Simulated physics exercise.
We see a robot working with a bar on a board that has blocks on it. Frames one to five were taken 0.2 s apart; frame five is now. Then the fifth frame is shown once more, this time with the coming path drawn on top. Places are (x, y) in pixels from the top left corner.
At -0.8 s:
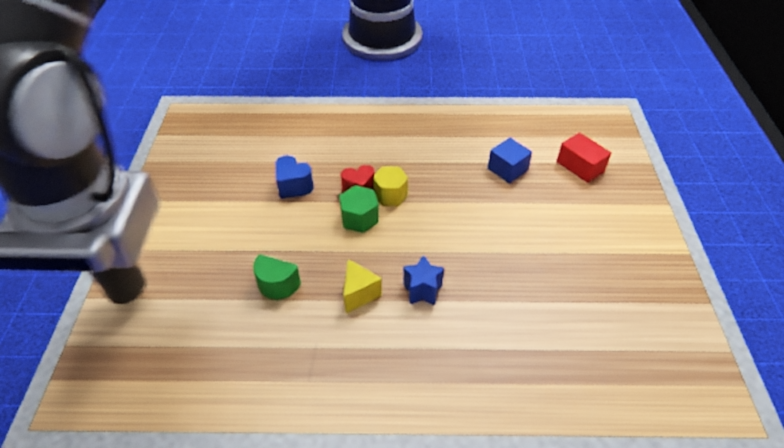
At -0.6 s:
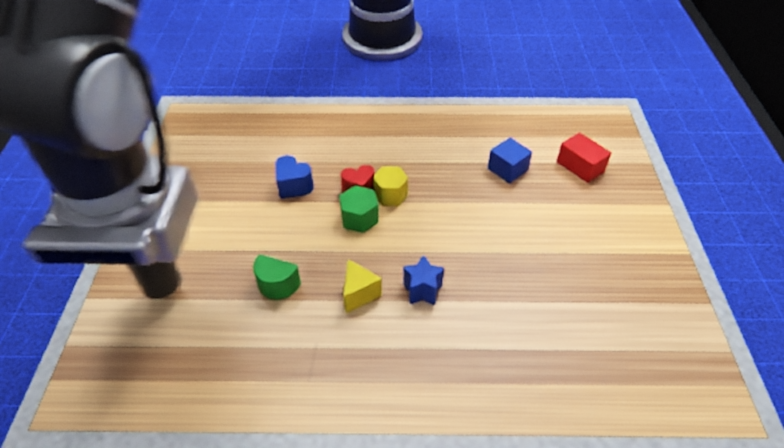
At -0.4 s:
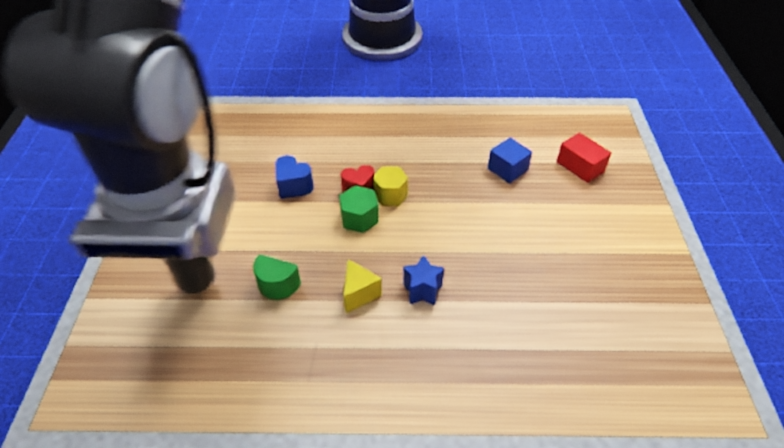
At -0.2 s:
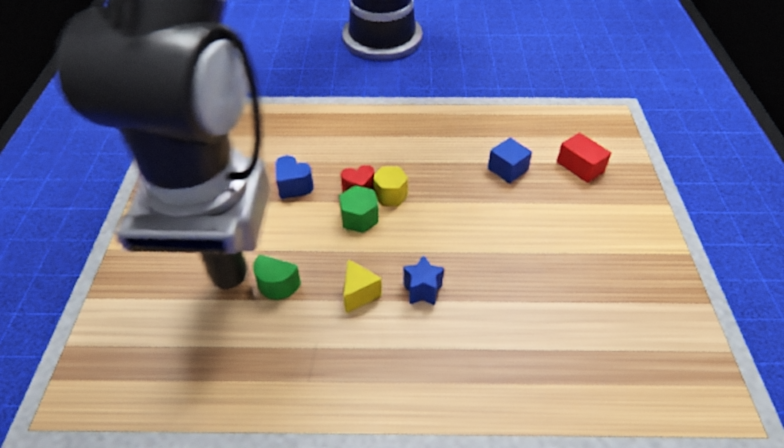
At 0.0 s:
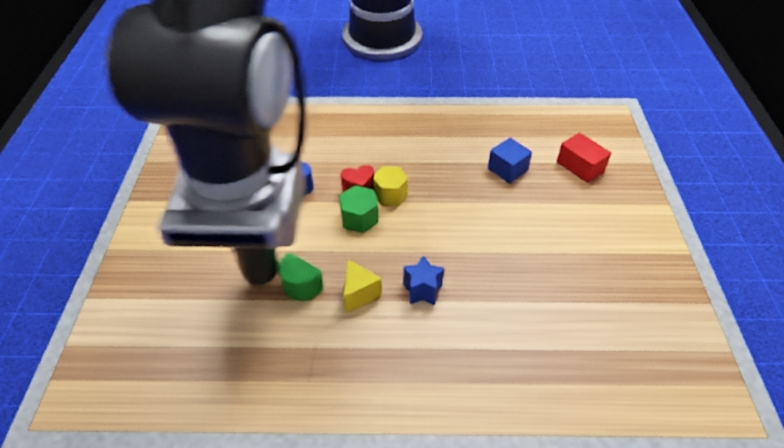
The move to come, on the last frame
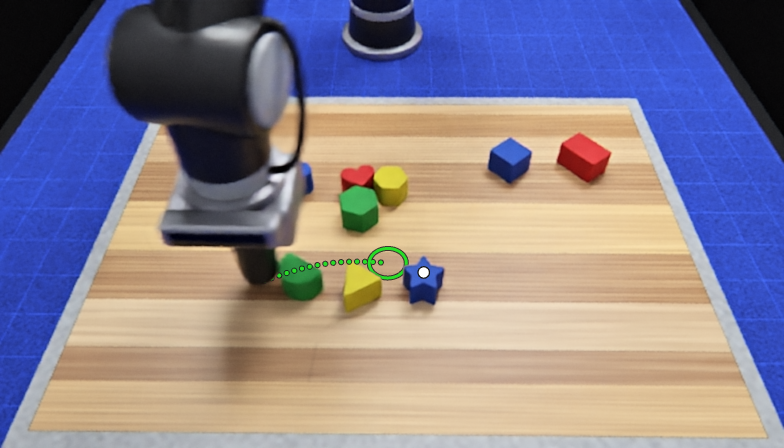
The clip opens with a robot arm at the left edge of a wooden board scattered with small coloured blocks. The arm glides steadily right, its dark bar low over the board, until it reaches the green D-shaped block and pushes it a short way toward the yellow triangle, while the other blocks stay still.
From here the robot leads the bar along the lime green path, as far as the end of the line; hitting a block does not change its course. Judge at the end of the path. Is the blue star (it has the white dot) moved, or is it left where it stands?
It is untouched.
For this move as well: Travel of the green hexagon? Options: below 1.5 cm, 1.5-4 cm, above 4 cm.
Ends under 1.5 cm away.
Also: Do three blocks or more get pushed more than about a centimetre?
My answer is no.
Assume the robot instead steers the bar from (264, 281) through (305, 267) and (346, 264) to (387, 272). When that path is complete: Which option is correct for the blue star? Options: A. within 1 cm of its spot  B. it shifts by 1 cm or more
My answer is option A.
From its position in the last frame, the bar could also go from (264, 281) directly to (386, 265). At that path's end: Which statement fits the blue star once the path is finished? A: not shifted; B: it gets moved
My pick is A.
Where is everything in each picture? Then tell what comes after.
Bar's lower end (126, 288); green D-shaped block (272, 268); yellow triangle (358, 277); green hexagon (358, 200); blue star (424, 272), in the first picture.
Bar (161, 283); blocks still, in the second picture.
Bar (196, 278); blocks still, in the third picture.
Bar (229, 273); blocks still, in the fourth picture.
Bar (261, 269); green D-shaped block (297, 269); yellow triangle (358, 277); green hexagon (358, 200); blue star (424, 272), in the fifth picture.
Drawn move, from (264, 281) via (326, 264), ending at (388, 263); the dot is on the blue star.
The first path, step by step. One third of the way, bar (304, 256); green D-shaped block (329, 269), turned 60° clockwise.
Two thirds of the way, bar (346, 250); green D-shaped block (357, 271), turned 110° clockwise; yellow triangle (377, 285), turned 55° clockwise.
At the end, bar (388, 251); green D-shaped block (369, 273), turned 130° clockwise; yellow triangle (384, 291), turned 70° clockwise; green hexagon still; blue star still.
